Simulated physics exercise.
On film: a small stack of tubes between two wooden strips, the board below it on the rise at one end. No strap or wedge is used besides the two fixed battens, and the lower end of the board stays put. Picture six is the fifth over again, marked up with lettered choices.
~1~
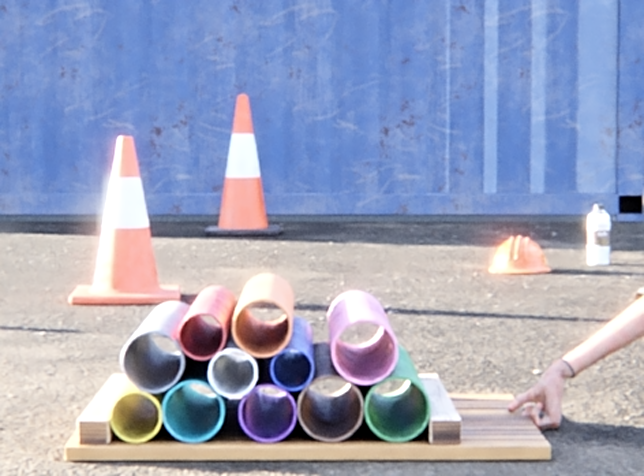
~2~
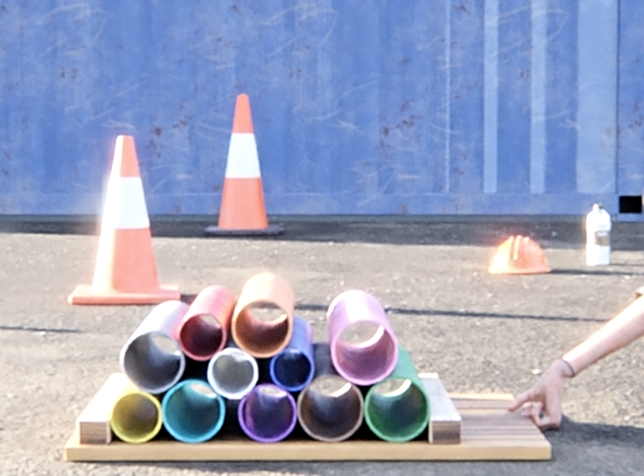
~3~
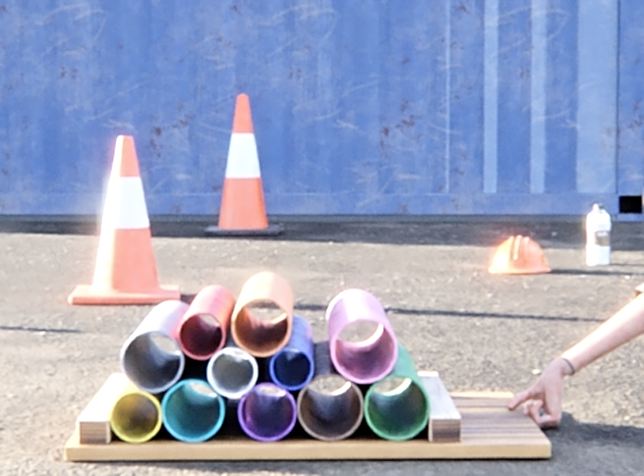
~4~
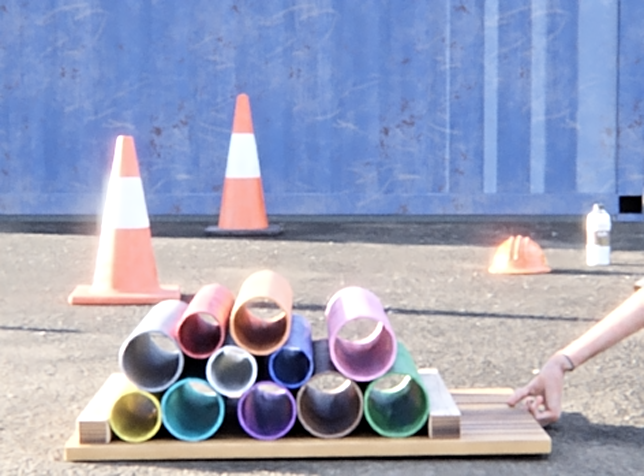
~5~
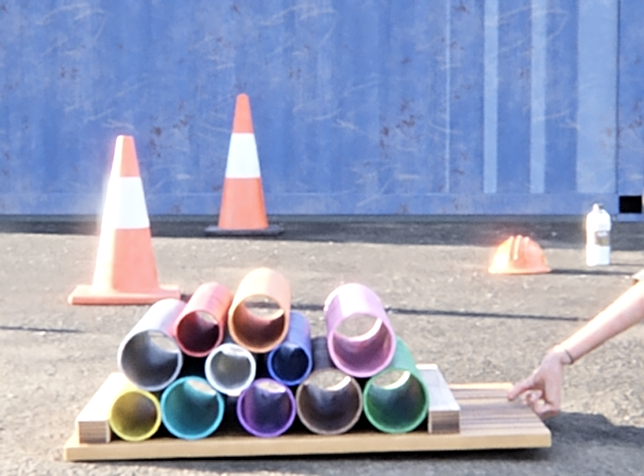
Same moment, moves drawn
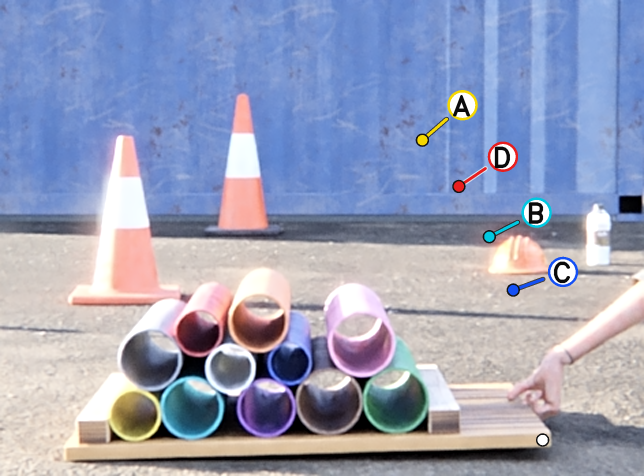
A small stack of coloured tubes sits between two wooden strips on a board, seen level from the front on sunlit rough ground before a scuffed blue metal wall. Yellow, turquoise, purple, brown and green tubes line the bottom, grey, white, blue, red, orange and pink above, with orange-and-white cones behind. A hand at right slowly raises the board's right end slightly, the tubes shifting barely with it.
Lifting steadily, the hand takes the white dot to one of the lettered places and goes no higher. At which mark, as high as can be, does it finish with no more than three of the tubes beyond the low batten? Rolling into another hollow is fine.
The highest mark that will do is B.
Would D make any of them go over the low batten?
At D: Yes.
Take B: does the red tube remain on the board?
No.
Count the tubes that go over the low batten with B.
It comes to two.
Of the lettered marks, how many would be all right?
The number is two.
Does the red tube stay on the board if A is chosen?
No.
On the copy, A at (422, 140); B at (489, 236); C at (513, 290); D at (459, 187); the white dot at (543, 440).
On B. First, board at 16°.
Then, board at 27°.
Finally, board at 27°, two over the low batten (grey, red).
By contrast, A six over the low batten; C two over the low batten (grey, red); D six over the low batten.
